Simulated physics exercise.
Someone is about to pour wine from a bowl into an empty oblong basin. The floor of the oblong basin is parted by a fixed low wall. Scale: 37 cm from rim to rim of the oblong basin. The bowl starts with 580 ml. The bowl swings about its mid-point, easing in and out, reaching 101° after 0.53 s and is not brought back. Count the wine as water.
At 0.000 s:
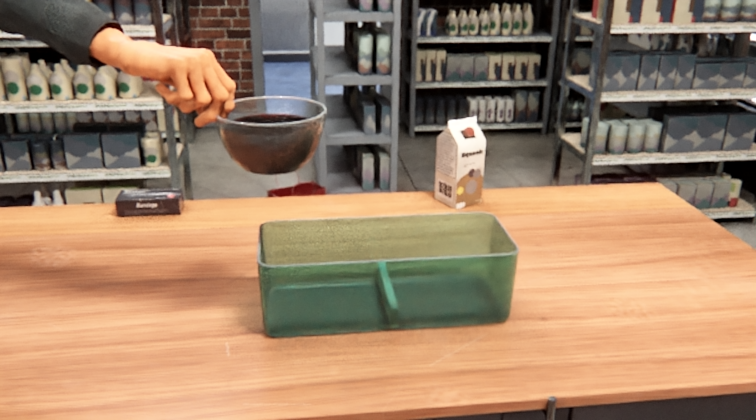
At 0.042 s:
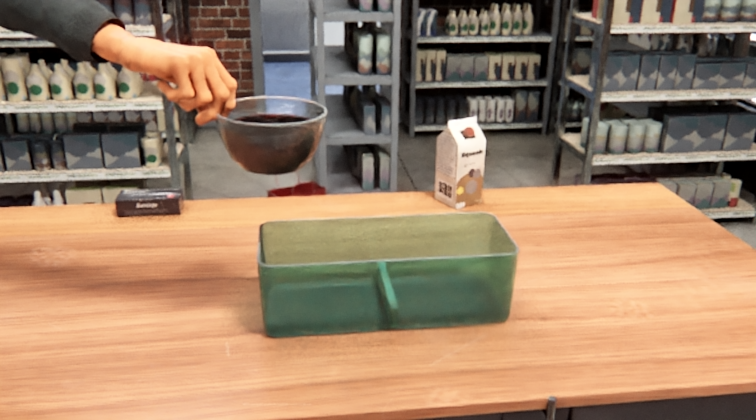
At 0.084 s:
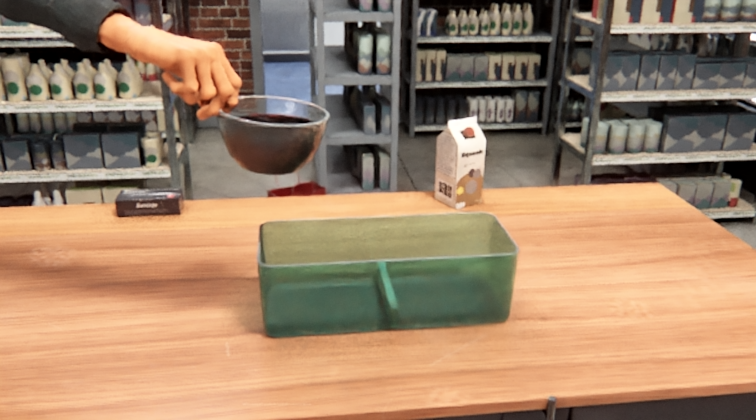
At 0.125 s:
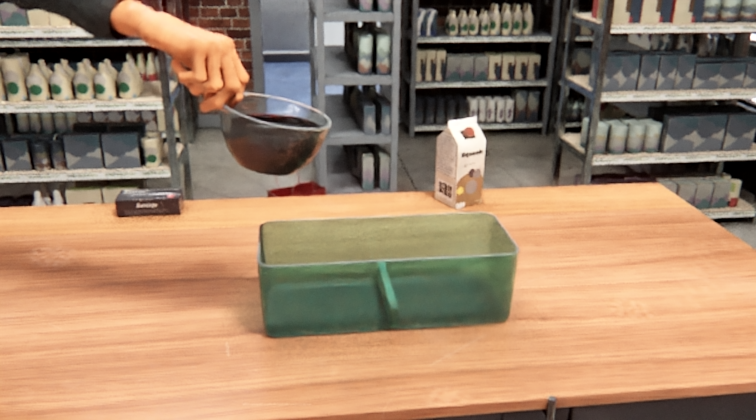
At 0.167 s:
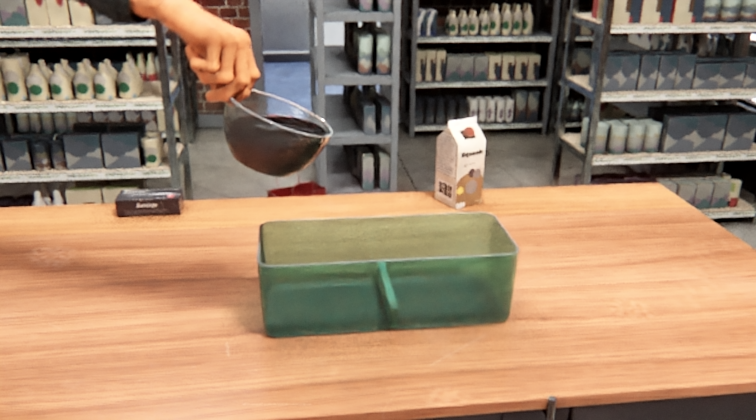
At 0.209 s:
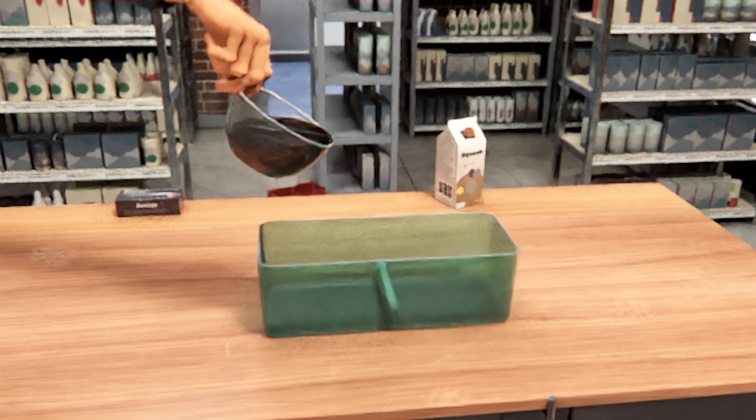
A glass bowl of dark liquid, held by a hand at its left rim, hangs level above an empty green oblong basin on a wooden table, then tilts gradually to the right as the hand rises.
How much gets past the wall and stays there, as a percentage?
The far part has some 14 per cent.
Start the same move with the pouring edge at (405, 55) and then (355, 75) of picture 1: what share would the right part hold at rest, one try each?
In turn about 75 and 65 per cent.
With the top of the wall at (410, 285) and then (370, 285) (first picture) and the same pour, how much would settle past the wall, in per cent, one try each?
First 25, then 35 per cent.
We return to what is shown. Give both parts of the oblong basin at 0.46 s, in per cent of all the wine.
Left about 28, right about 0.
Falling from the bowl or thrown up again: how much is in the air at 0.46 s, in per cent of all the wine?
About 52 per cent.
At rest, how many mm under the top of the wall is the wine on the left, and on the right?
Left about 14 mm, right about 30 mm.
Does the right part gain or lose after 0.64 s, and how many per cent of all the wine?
It goes up by about 9.
Then, 0.46 s in, the tilt is 96° and 20 per cent is still to pour, 28 is left of the wall and 0 right of it.
Then, 0.64 s in, the tilt is 101° and 1 per cent is still to pour, 83 is left of the wall and 5 right of it.
Then, 0.82 s in, the tilt is 101° and 0 per cent is still to pour, 83 is left of the wall and 12 right of it.
Then, 1.03 s in, the tilt is 101° and 0 per cent is still to pour, 81 is left of the wall and 14 right of it.
Finally, 81 per cent lies left of the wall, 14 right of it and 5 outside.
